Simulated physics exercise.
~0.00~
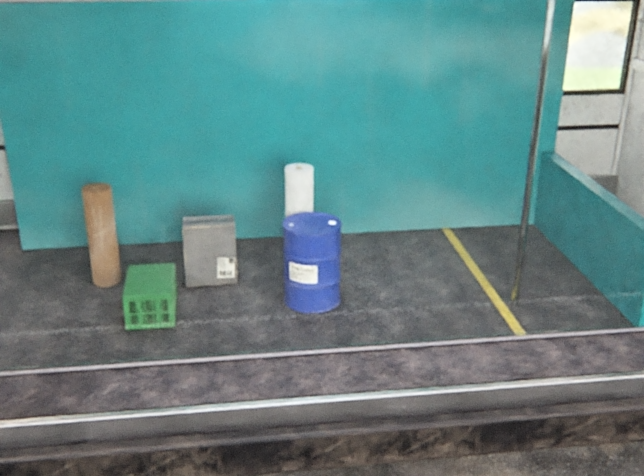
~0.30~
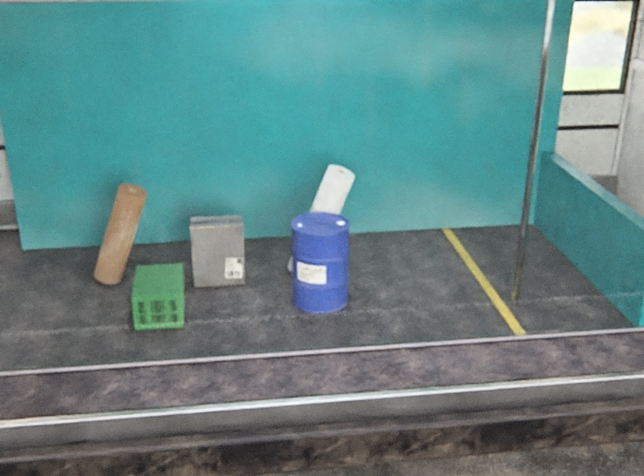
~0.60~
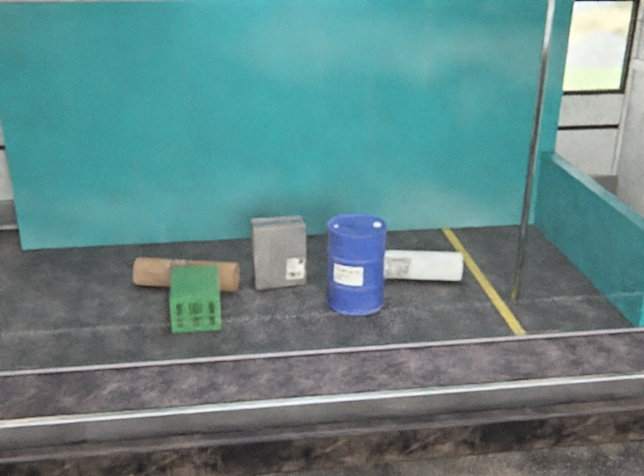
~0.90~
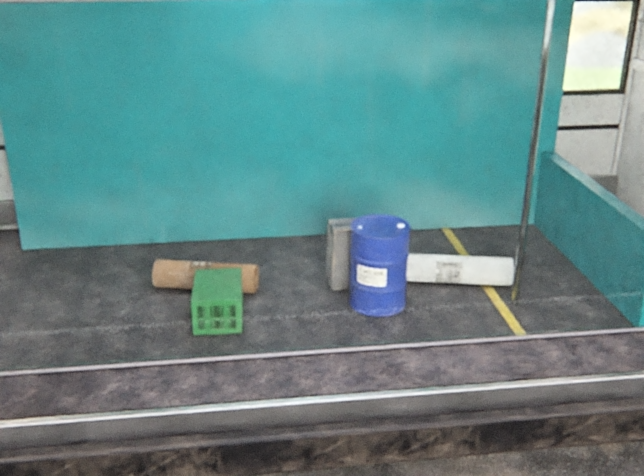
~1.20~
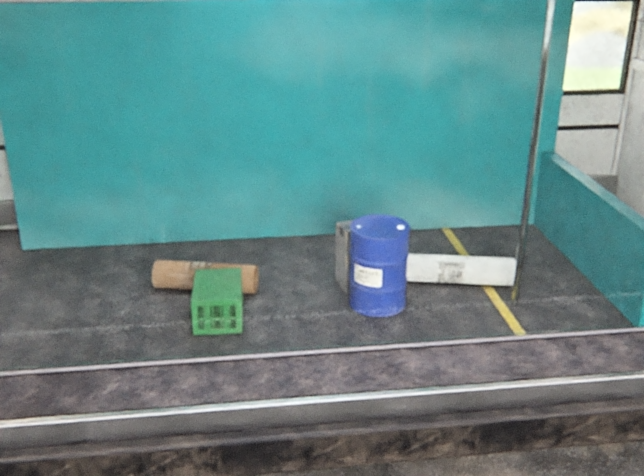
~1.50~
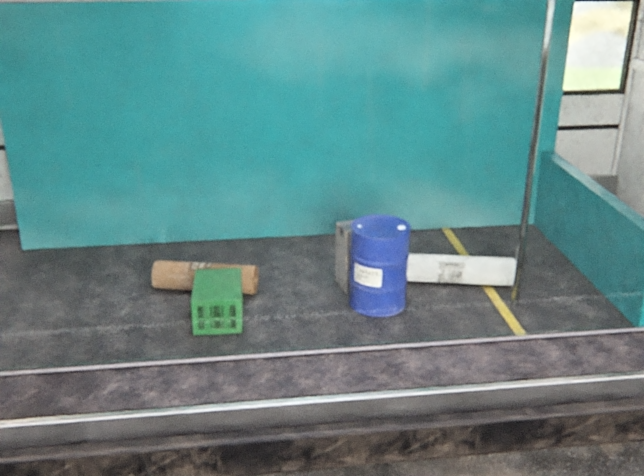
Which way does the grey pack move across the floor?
The grey pack slides to the right, ending up partly behind the blue drum.
